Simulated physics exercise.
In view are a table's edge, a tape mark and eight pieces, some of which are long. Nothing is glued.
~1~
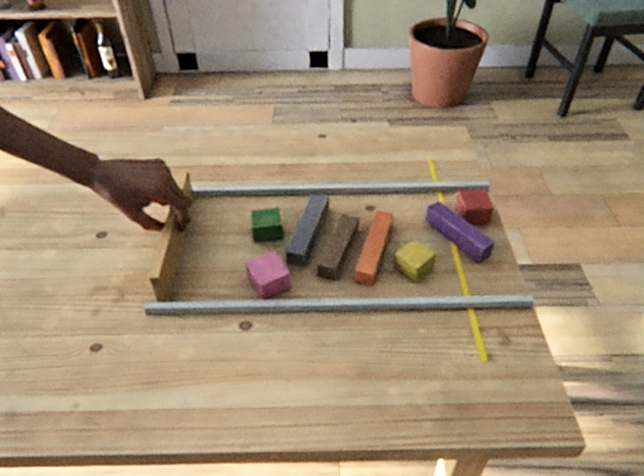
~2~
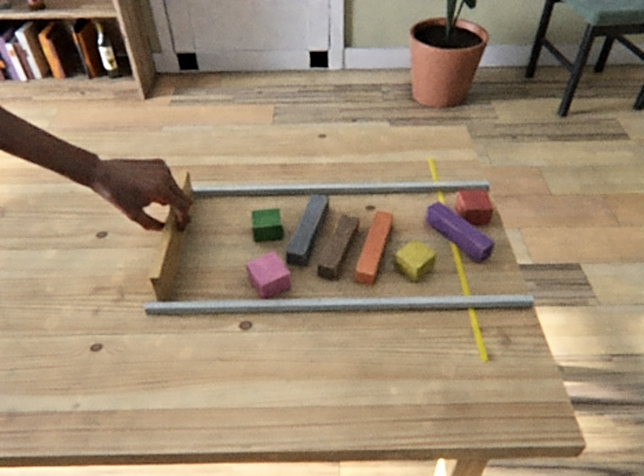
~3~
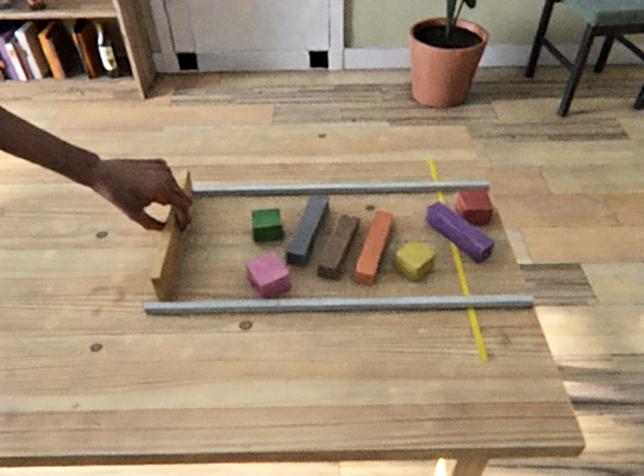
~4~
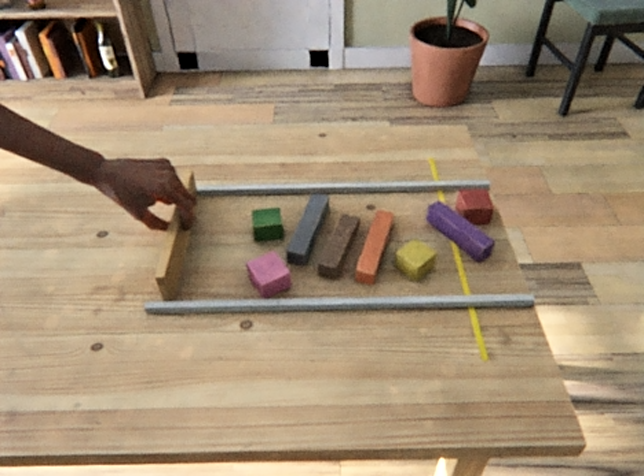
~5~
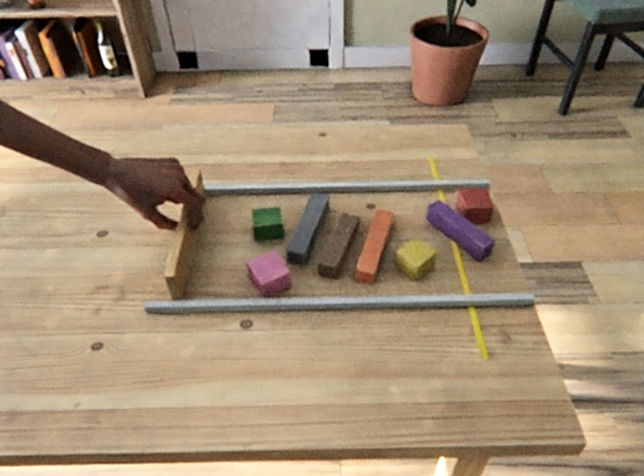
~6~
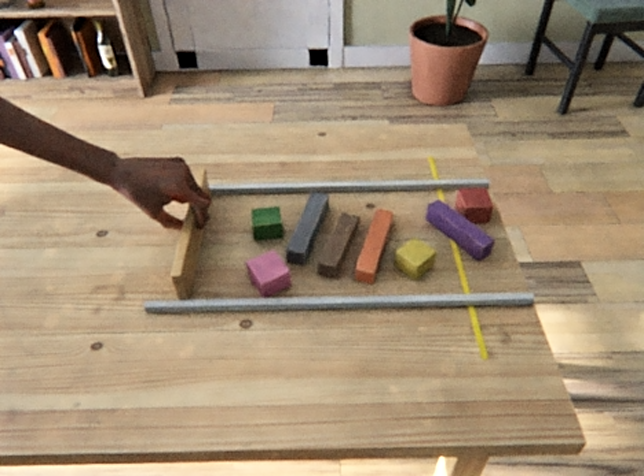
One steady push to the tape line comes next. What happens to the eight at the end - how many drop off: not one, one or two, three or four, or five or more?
The count of those that drop off: Three or four.
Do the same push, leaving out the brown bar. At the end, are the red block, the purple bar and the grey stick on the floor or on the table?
As for the red block, it is not retained; the purple bar is not retained; the grey stick is retained.
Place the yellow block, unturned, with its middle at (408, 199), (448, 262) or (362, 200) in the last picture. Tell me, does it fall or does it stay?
The yellow block is kept; goes over; comes down.
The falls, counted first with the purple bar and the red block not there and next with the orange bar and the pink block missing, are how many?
First 2, second 2.
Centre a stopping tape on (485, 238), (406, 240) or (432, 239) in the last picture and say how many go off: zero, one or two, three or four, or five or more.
Trial 1 - 5 or more; trial 2 - no fall at all; trial 3 - three to four.
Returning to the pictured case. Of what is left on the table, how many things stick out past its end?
2 in all.
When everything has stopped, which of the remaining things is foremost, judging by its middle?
Brown bar.
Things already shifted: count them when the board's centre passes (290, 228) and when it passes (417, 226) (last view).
Tally at point one: 4; at point two: 8.
Early on, none off yet; red block at rest near (474, 205); purple bar at rest near (458, 229); yellow block at rest near (415, 258).
A while later, none off yet; red block travelled a little near (484, 203); purple bar travelled a little near (480, 228); yellow block travelled well along near (472, 259).
Finally, the number that fall off is three or four; lost, orange bar, yellow block, purple bar and red block.
